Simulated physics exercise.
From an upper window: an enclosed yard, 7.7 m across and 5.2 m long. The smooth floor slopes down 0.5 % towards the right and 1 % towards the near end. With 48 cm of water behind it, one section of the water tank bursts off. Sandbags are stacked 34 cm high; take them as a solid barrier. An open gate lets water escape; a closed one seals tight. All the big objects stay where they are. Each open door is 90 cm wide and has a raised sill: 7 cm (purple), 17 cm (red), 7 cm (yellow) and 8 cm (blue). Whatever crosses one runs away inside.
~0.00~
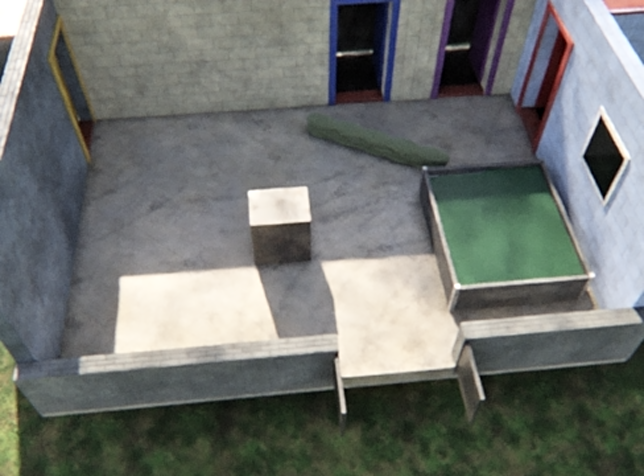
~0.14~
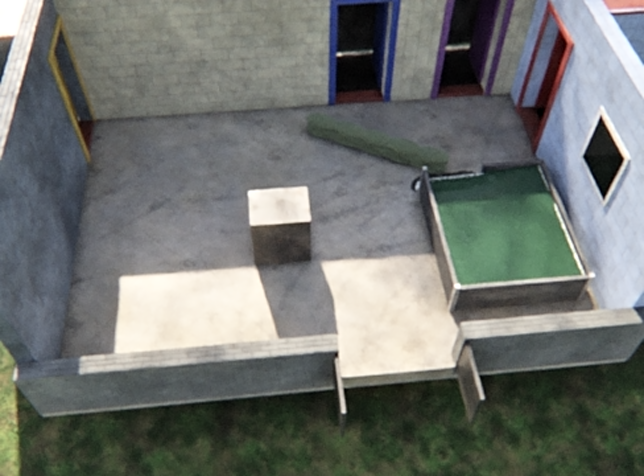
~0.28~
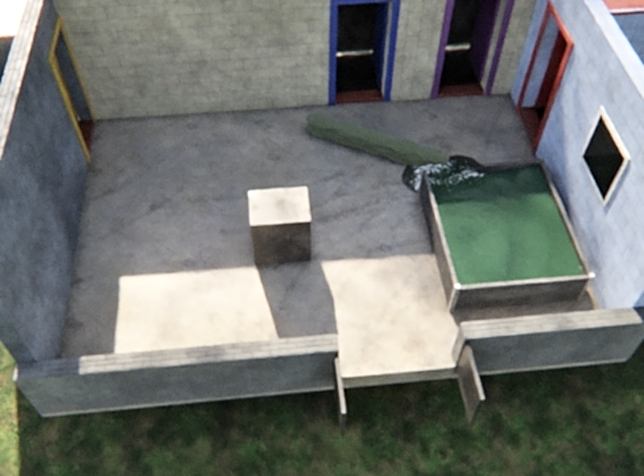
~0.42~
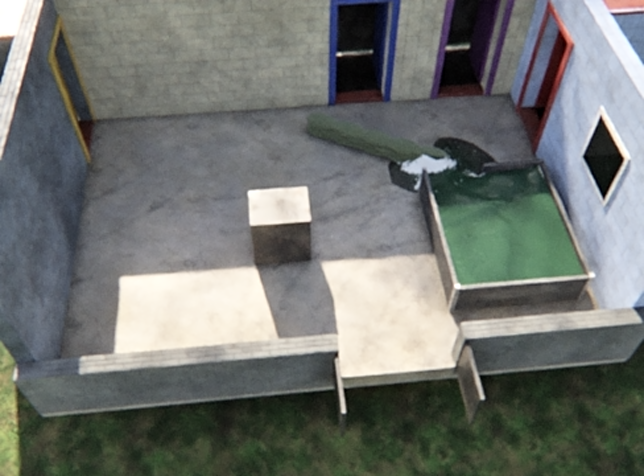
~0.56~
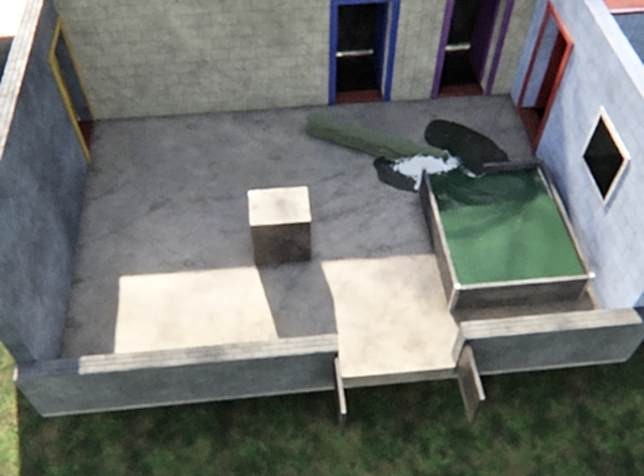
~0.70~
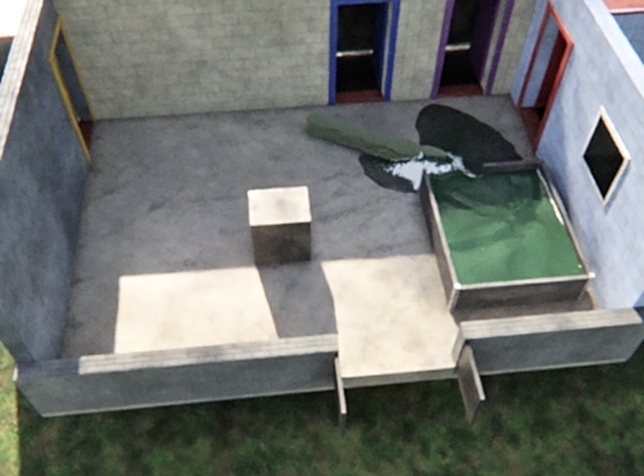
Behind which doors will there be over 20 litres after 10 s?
The water let in: At the purple door it exceeds the limit; at the red door it stays under the limit; at the yellow door it keeps below the limit; at the blue door it stays under the limit.
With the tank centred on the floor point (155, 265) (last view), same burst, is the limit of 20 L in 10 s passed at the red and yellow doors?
Then: Red under, yellow above.
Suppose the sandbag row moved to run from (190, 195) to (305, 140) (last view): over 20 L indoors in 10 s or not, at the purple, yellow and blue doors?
Against that limit: Purple over, yellow below, blue over.
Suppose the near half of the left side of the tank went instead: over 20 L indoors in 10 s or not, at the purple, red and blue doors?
Against that limit: Purple under, red below, blue under.
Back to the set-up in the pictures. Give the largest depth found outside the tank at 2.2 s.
About 34 cm.
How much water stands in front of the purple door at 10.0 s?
Roughly 10.0 cm deep.
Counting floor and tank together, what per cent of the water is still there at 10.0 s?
Some 92 per cent remains.
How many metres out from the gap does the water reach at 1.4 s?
Some 2.8 m out.
After 1.4 s water covers 20 % of the floor and is deepest (38 cm) near (433, 177); purple door 11 cm at the sill, 9 L in, red door 7 cm at the sill, 0 L in, yellow door not reached, blue door not reached.
After 2.2 s water covers 30 % of the floor and is deepest (34 cm) near (433, 177); purple door 16 cm at the sill, 34 L in, red door 16 cm at the sill, 0 L in, yellow door not reached, blue door 3 cm at the sill, 0 L in.
After 3.5 s water covers 50 % of the floor and is deepest (22 cm) near (433, 177); purple door 15 cm at the sill, 87 L in, red door 15 cm at the sill, 1 L in, yellow door not reached, blue door 3 cm at the sill, 0 L in.
After 6.0 s water covers 60 % of the floor and is deepest (17 cm) near (446, 184); purple door 12 cm at the sill, 126 L in, red door 12 cm at the sill, 1 L in, yellow door 5 cm at the sill, 1 L in, blue door 4 cm at the sill, 0 L in.
After 10.0 s water covers 80 % of the floor and is deepest (11 cm) near (606, 337); purple door 10 cm at the sill, 159 L in, red door 9 cm at the sill, 1 L in, yellow door 4 cm at the sill, 1 L in, blue door 7 cm at the sill, 1 L in.
